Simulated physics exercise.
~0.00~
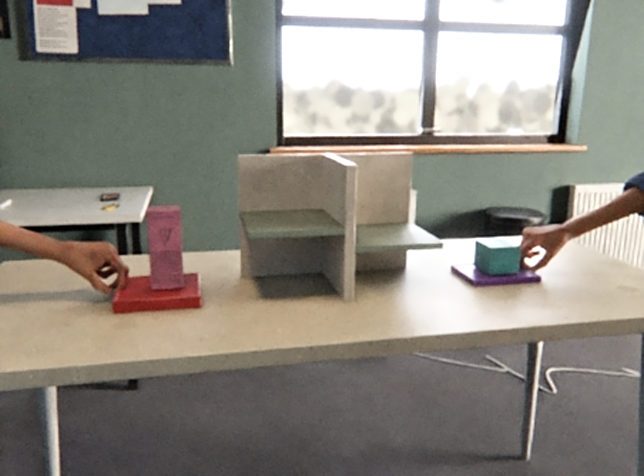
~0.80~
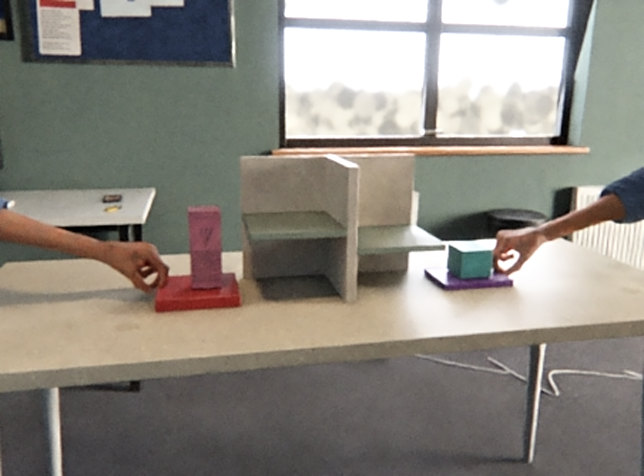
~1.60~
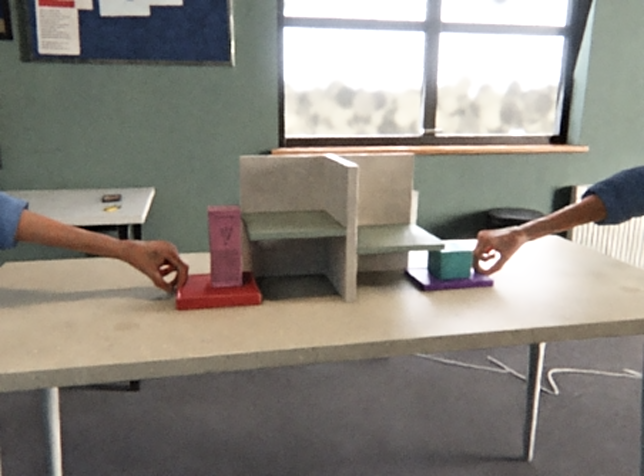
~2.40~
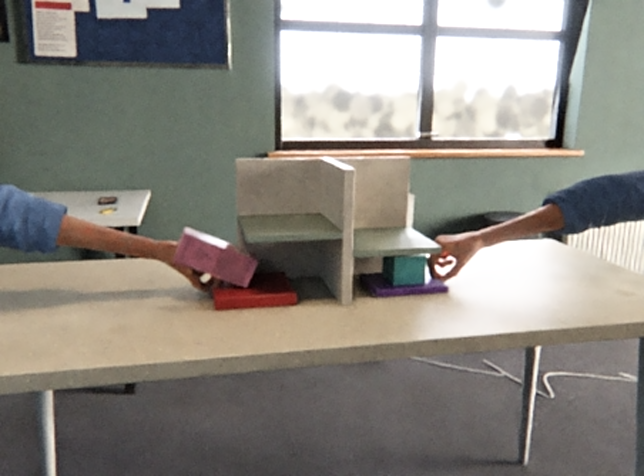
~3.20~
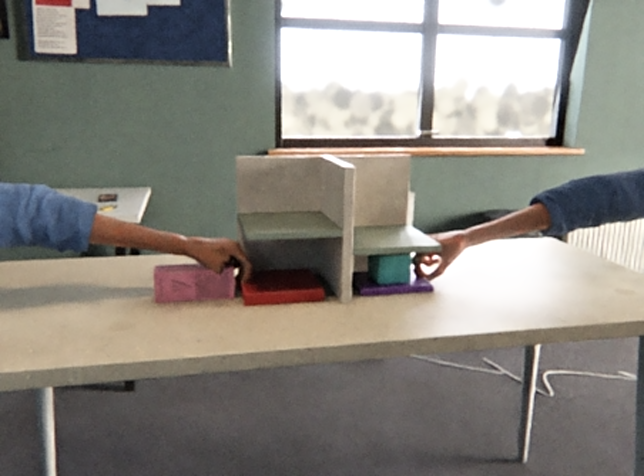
On a table in a room with green walls, two hands slide a red tray and a purple tray inward beneath low shelves; the turquoise block rides under on the purple tray, while the upright pink carton tips back off the red one and ends lying on its side.
